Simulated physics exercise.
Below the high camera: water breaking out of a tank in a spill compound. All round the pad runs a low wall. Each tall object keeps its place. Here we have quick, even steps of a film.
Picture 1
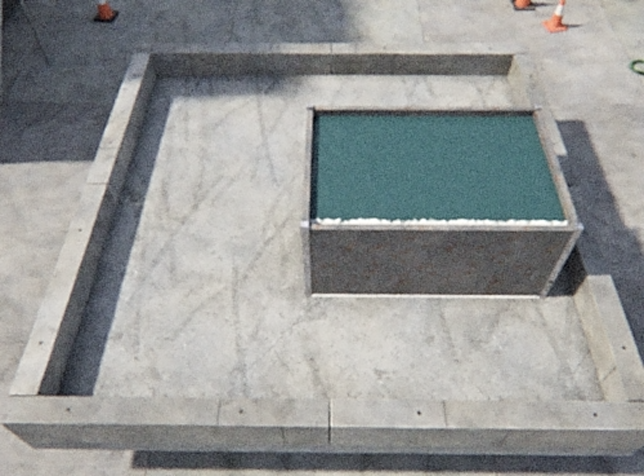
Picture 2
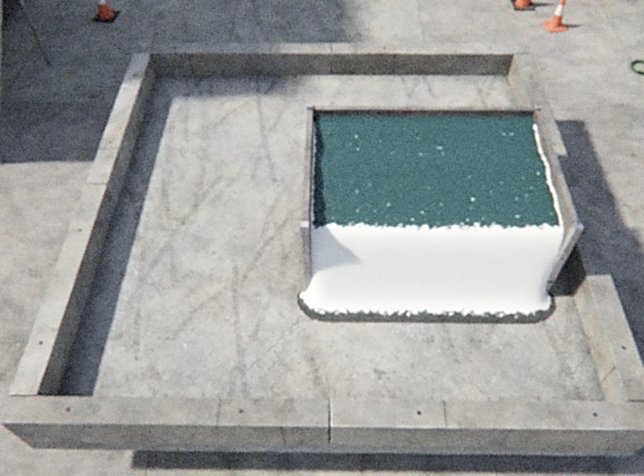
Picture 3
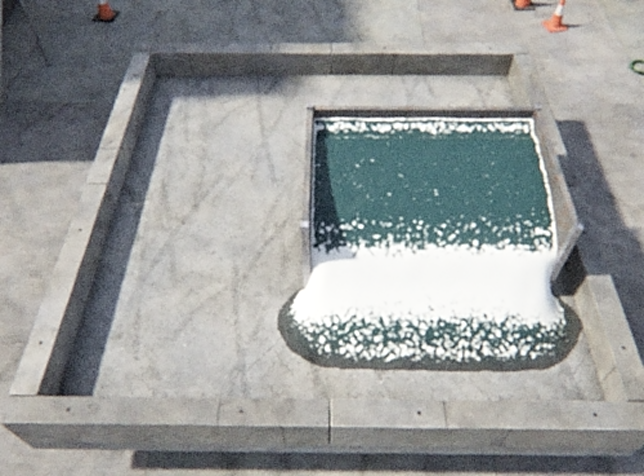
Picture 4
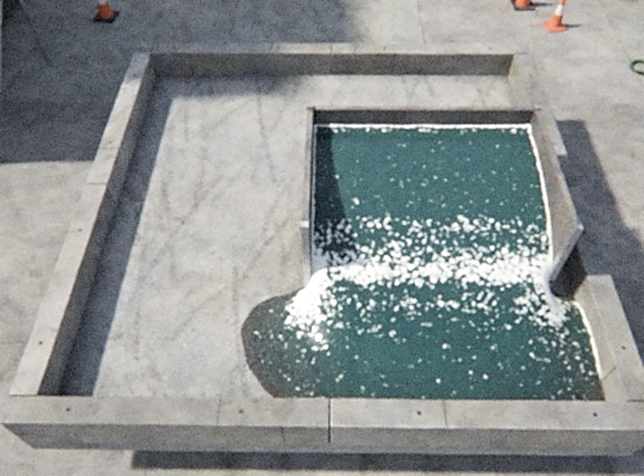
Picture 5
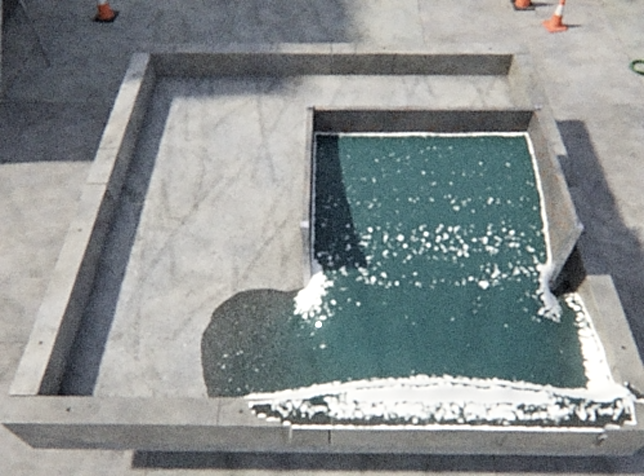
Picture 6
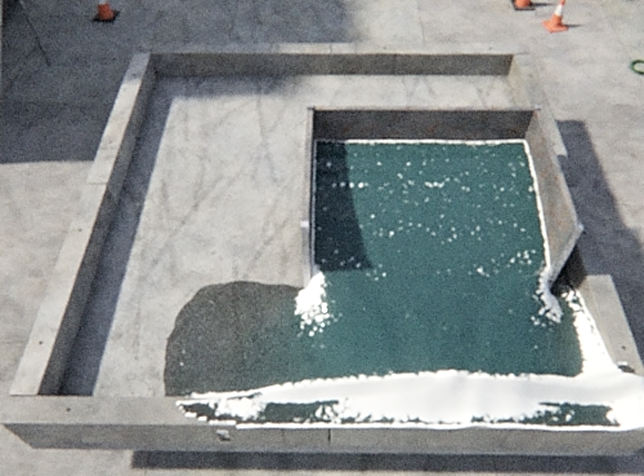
Green water pours from an open tank, spreads across the pad, and foams along the low wall.
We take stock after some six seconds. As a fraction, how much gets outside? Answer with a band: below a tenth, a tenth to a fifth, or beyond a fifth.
Beyond a fifth.
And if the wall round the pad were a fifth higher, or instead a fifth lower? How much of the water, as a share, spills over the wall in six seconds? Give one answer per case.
First try roughly 16 per cent, second try roughly 36 per cent.
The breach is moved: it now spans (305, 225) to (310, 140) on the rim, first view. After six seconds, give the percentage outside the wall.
Roughly 8 %.
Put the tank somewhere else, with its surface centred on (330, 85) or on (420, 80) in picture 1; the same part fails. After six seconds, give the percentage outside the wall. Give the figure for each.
~ 12% and 12%, about.
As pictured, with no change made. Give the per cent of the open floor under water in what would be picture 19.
Near 60 in a hundred.
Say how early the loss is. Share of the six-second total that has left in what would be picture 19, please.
Around 100 % of the total, roughly.
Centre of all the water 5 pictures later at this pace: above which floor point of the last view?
I'd point to (409, 312).
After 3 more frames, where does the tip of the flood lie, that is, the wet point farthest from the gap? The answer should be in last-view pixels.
I'd say around (55, 410).
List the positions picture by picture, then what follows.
The open tank at (430, 168) is whole and still, in the first frame.
Water pours out at (428, 274) and has run to (548, 298), in the second frame.
Water pours out at (428, 274) and has run to (569, 330), in the third frame.
The front is at (599, 389), out from the gap at (428, 277), in the fourth frame.
Water pours out at (427, 279) and has run to a hidden place, in the fifth frame.
Water pours out at (427, 279) and has run to a hidden place, in the sixth frame.
A moment on, water covers 25 % of the floor; the low wall has let 4 % over.
Next, water covers 30 % of the floor; the low wall has let 13 % over.
Then, water covers 50 % of the floor; the low wall has let 22 % over.
Later, water covers 70 % of the floor; the low wall has let 23 % over.
In the end, water covers 80 % of the floor; the low wall has let 23 % over.
